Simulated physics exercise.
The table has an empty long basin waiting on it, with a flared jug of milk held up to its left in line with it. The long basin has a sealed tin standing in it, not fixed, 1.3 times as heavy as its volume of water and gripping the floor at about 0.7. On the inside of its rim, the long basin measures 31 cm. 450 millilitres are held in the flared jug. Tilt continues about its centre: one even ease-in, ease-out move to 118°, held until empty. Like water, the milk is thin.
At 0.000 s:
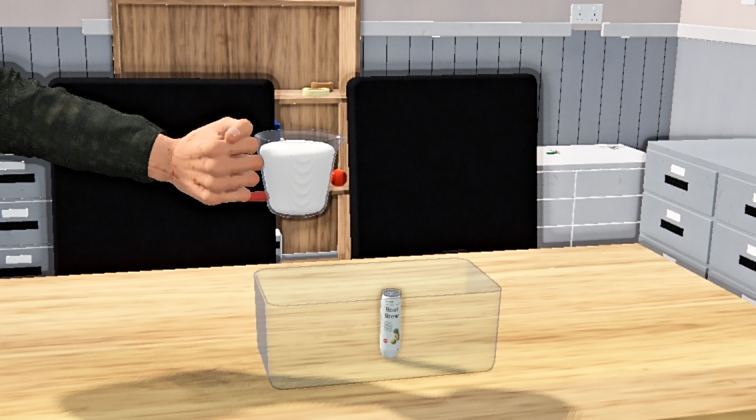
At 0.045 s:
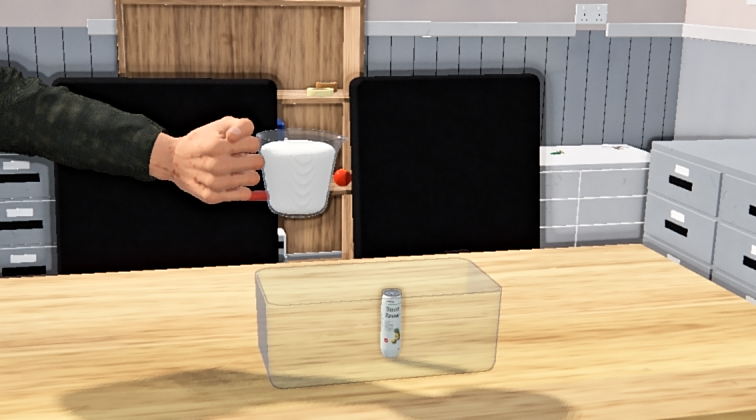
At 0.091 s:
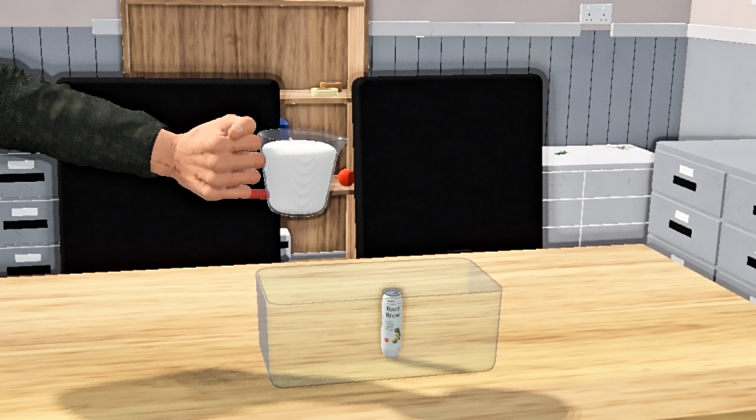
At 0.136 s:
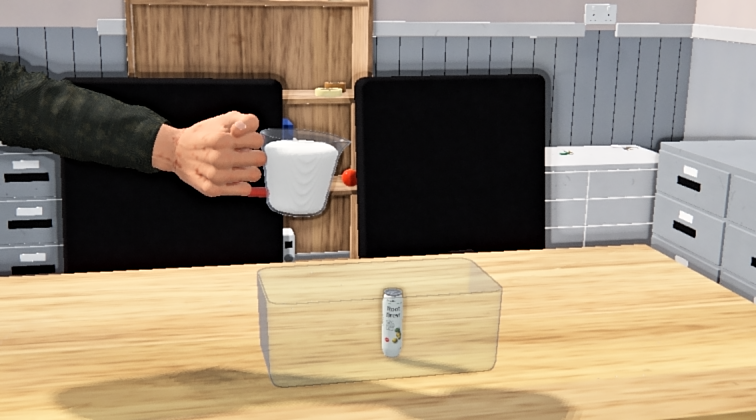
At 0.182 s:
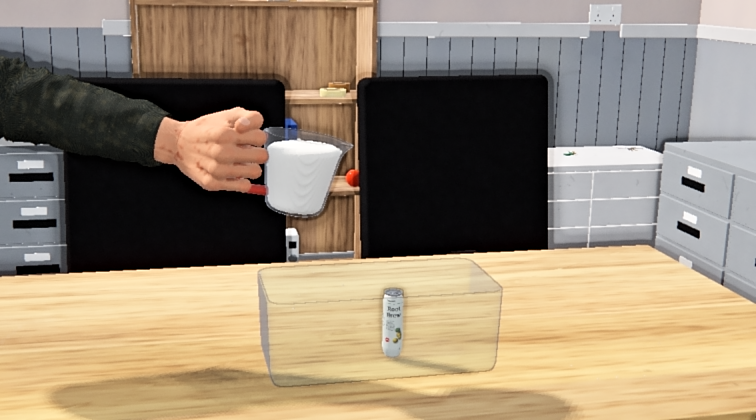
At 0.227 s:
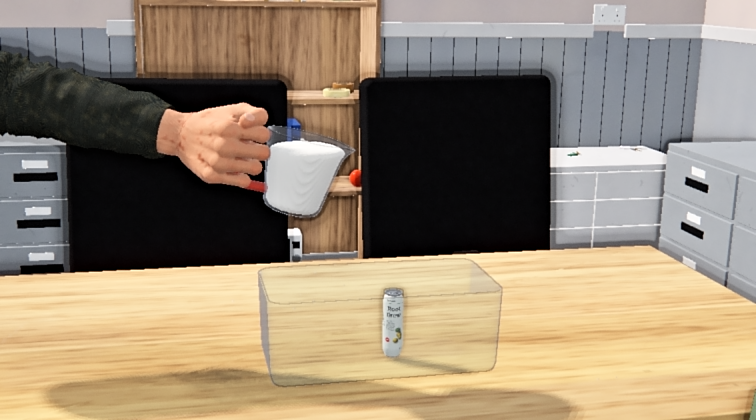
In this clip, a hand holds a clear jug of white liquid above a table, beside and above a transparent basin with a small can visible at it, and slowly tilts the jug slightly to the right.
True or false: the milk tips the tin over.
True.
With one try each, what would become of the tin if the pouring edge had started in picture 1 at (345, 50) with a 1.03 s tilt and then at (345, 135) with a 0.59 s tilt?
The tin stays vertical the first time and overturns the second time.
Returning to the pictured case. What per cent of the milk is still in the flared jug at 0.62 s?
Remaining: Near 60 % of the total.
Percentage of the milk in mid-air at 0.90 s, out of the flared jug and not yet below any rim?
10 per cent or so.
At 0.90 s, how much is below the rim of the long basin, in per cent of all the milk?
Some 84 percent.
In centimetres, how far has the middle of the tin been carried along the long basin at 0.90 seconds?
Near 1 cm.
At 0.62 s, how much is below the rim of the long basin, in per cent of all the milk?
Roughly 12 percent.
After 0.62 s the tilt is 77° and 60 per cent is still to pour; the tin stands where it began.
After 0.90 s the tilt is 114° and 4 per cent is still to pour; the tin stands 1 cm from where it began.
After 1.20 s the tilt is 118° and 0 per cent is still to pour; the tin lies on its side.
After 1.53 s the tilt is 118° and 0 per cent is still to pour; the tin lies on its side.
In the end the tin lies on its side.
